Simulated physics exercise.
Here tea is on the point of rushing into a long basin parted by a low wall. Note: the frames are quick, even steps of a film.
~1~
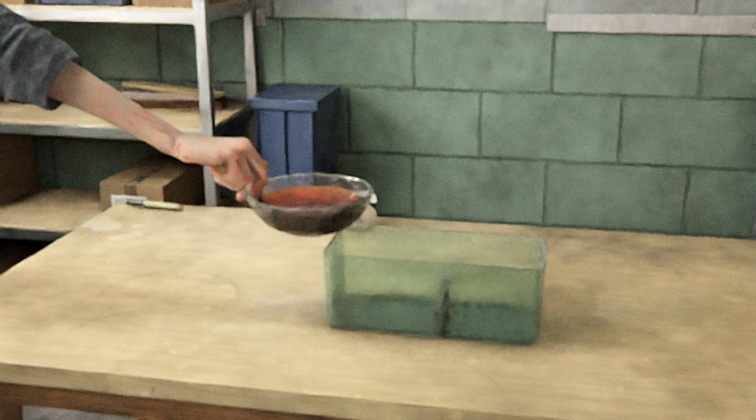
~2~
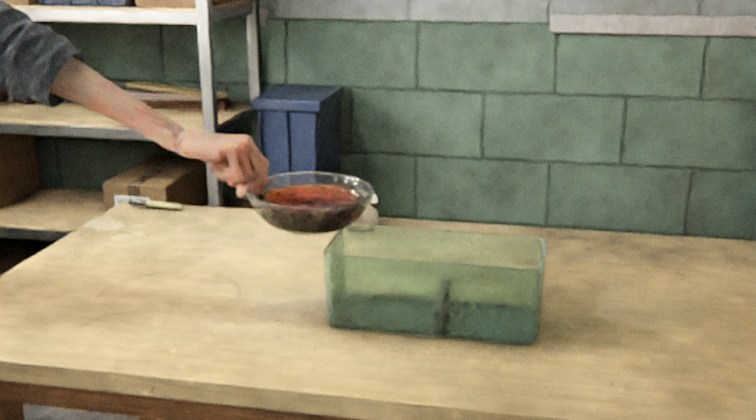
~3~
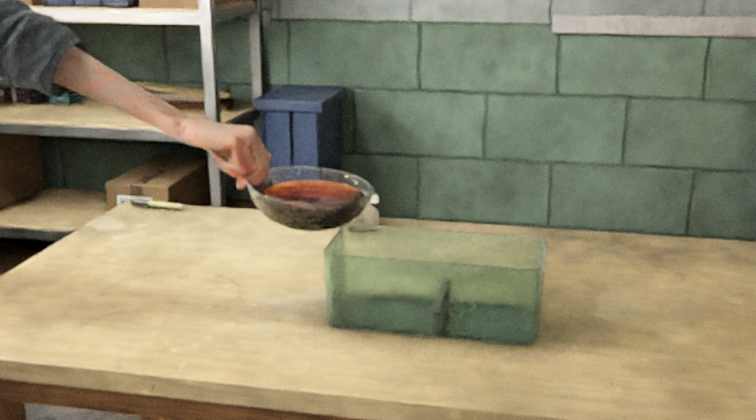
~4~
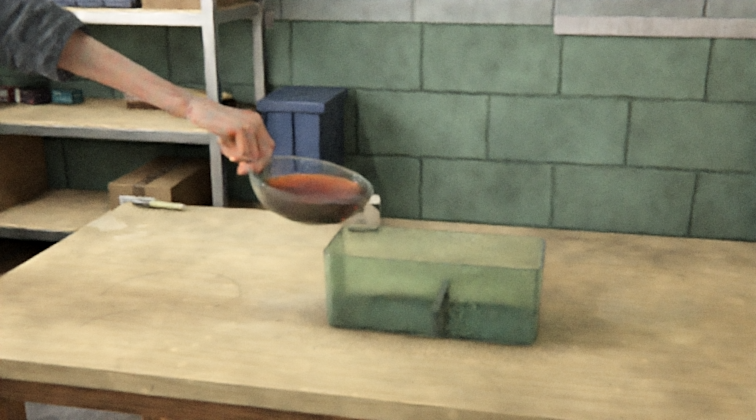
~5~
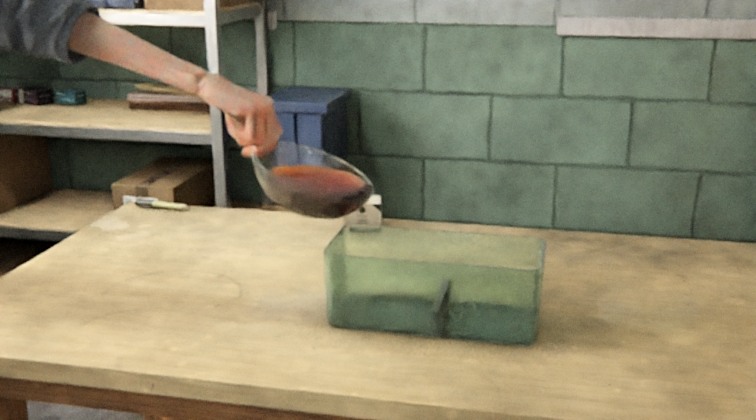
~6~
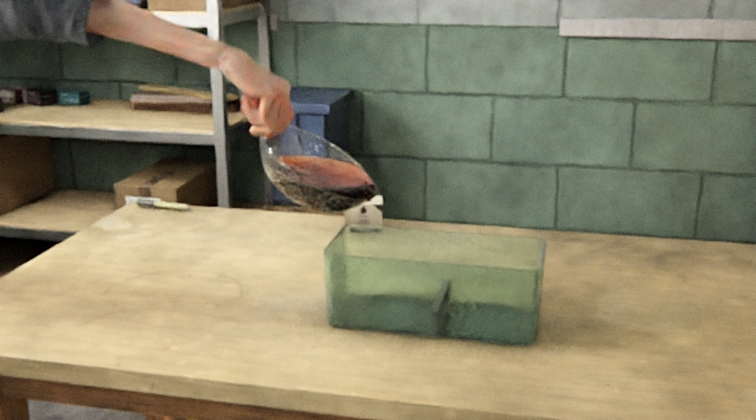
At first, a hand holds a glass bowl of reddish-brown tea nearly level above a wooden table, beside a long greenish basin parted by a low wall. The hand then lifts the bowl's left side, tilting it rightward gradually, then more steeply, until the tea reaches the lowered right rim.
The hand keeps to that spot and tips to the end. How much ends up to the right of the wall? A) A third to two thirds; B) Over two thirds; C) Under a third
A, A third to two thirds.
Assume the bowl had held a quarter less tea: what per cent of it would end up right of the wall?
About 45 %.
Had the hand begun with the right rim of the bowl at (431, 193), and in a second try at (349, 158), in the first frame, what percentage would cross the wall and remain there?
About 70 per cent, then about 30 per cent.
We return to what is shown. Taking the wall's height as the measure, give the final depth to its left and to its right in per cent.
I'd put the left at about 40 and the right at about 50.
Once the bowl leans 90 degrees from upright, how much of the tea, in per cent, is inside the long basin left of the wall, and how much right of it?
Left: Roughly 35 %; right: Roughly 5 %.
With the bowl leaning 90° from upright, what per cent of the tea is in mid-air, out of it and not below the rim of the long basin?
Estimate: 55 per cent, roughly.
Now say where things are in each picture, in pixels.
In the first picture, it leans 0°; its right rim is at (371, 195); the tea meets the walls at (257, 197) and (367, 204); the long basin's rim runs from (333, 240) to (545, 254); the wall's top is at (442, 295).
In the second picture, it leans 1°; its right rim is at (371, 195); the tea meets the walls at (258, 195) and (367, 203).
In the third picture, it leans 5°; its right rim is at (371, 195); the tea meets the walls at (260, 190) and (367, 200).
In the fourth picture, it leans 12°; its right rim is at (371, 196); the tea meets the walls at (261, 182) and (368, 197).
In the fifth picture, it leans 21°; its right rim is at (371, 196); the tea meets the walls at (265, 171) and (371, 190).
In the sixth picture, it leans 31°; its right rim is at (371, 196); the tea meets the walls at (270, 159) and (357, 181); 5 per cent is over the edge.
A moment on, the bowl is tipped on its side and 6 per cent is still to pour, 33 is left of the wall and 7 right of it.
Next, the bowl is tipped right over and 0 per cent is still to pour, 36 is left of the wall and 52 right of it.
Then the bowl is tipped right over and 0 per cent is still to pour, 41 is left of the wall and 53 right of it.
Later the bowl is tipped right over and 0 per cent is still to pour, 45 is left of the wall and 50 right of it.
Finally, 46 per cent lies left of the wall, 49 right of it and 5 outside.
